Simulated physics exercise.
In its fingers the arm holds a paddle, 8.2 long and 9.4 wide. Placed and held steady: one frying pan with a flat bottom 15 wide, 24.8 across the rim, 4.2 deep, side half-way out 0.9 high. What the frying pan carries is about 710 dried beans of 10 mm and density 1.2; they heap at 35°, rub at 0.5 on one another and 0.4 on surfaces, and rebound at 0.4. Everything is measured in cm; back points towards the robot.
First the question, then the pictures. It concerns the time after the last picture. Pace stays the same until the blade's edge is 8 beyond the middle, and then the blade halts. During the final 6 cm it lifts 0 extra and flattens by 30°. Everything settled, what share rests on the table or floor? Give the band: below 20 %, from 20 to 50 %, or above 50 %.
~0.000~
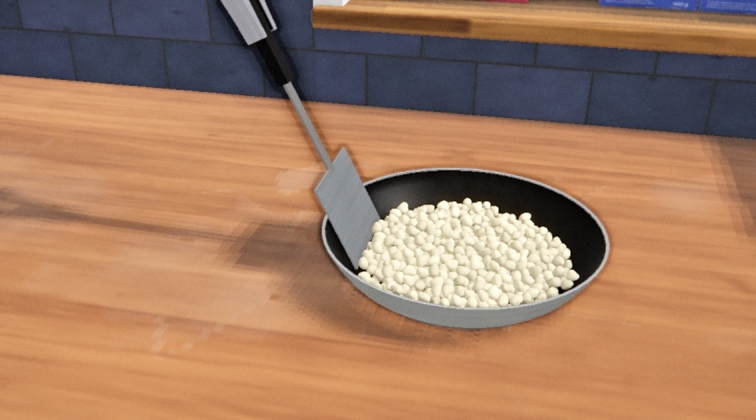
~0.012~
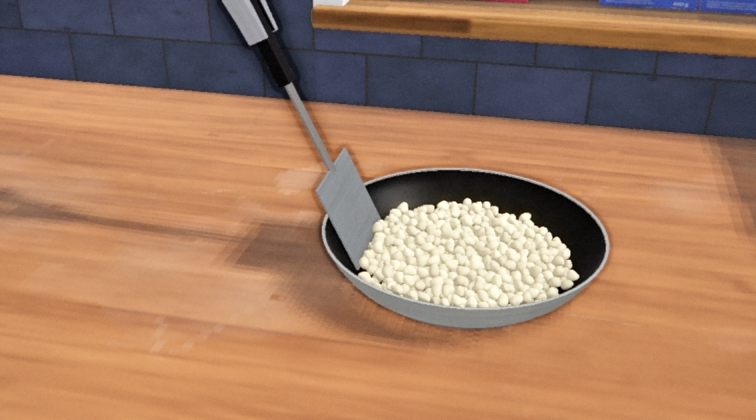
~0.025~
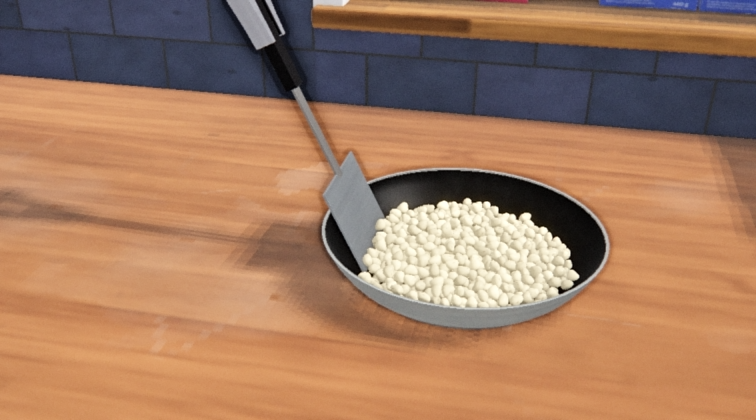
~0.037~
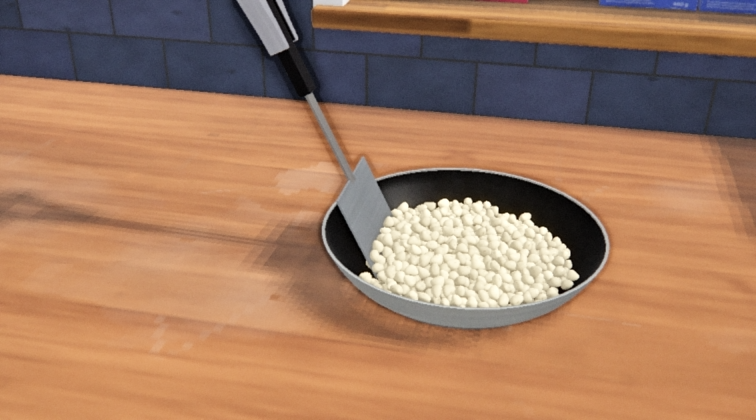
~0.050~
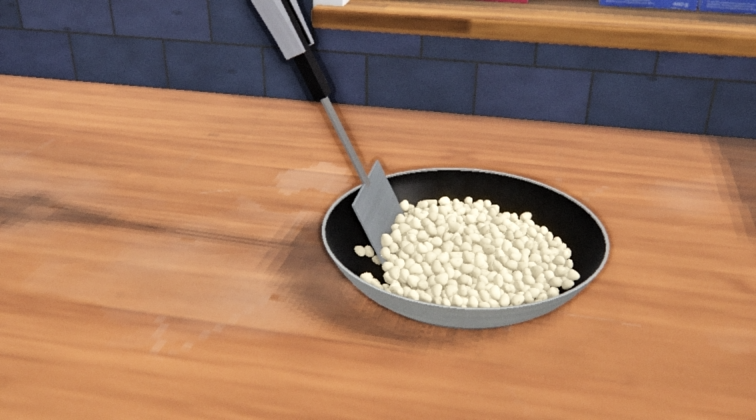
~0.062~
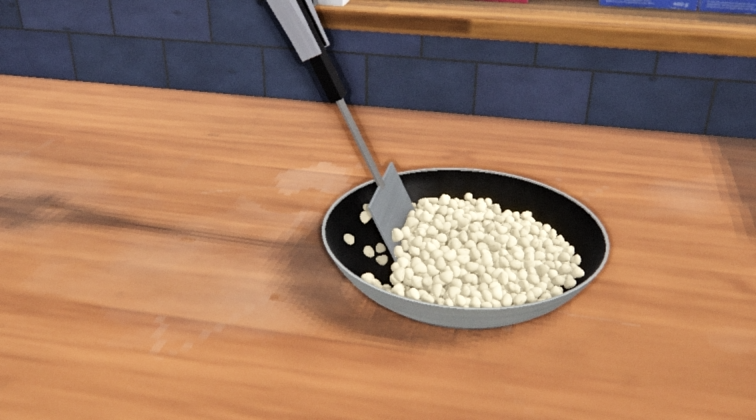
Band: From 20 to 50 %.
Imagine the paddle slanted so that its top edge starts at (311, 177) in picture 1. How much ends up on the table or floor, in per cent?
I'd estimate close to 20 per cent.
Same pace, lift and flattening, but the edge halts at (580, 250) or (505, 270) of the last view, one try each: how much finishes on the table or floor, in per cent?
I'd say roughly 55 per cent, then roughly 5 per cent.
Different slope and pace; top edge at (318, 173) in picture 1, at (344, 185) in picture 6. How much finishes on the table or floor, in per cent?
It works out to about 15 %, more or less.
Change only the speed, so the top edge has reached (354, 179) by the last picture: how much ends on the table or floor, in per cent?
About 20 per cent.
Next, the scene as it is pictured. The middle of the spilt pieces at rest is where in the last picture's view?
At about (665, 290) in the last picture.
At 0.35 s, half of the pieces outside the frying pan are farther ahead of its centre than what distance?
It's close to 16 cm ahead of the centre.
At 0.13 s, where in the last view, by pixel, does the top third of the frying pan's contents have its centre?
I'd put it somewhere near (525, 239).
After 0.10 s, sloping 64°, highest piece 7 above the table; 709 in the frying pan, 1 on the blade or in flight.
After 0.13 s, sloping 55°, highest piece 7 above the table; 706 in the frying pan, 4 on the blade or in flight.
After 0.35 s, sloping 34°, highest piece 6 above the table; 528 in the frying pan, 177 on the table or floor, 5 on the blade or in flight.
After 1.40 s, sloping 34°, highest piece 6 above the table; 526 in the frying pan, 184 on the table or floor.
At rest, 526 in the frying pan, 184 on the table or floor. That is 26 % on the table or floor.
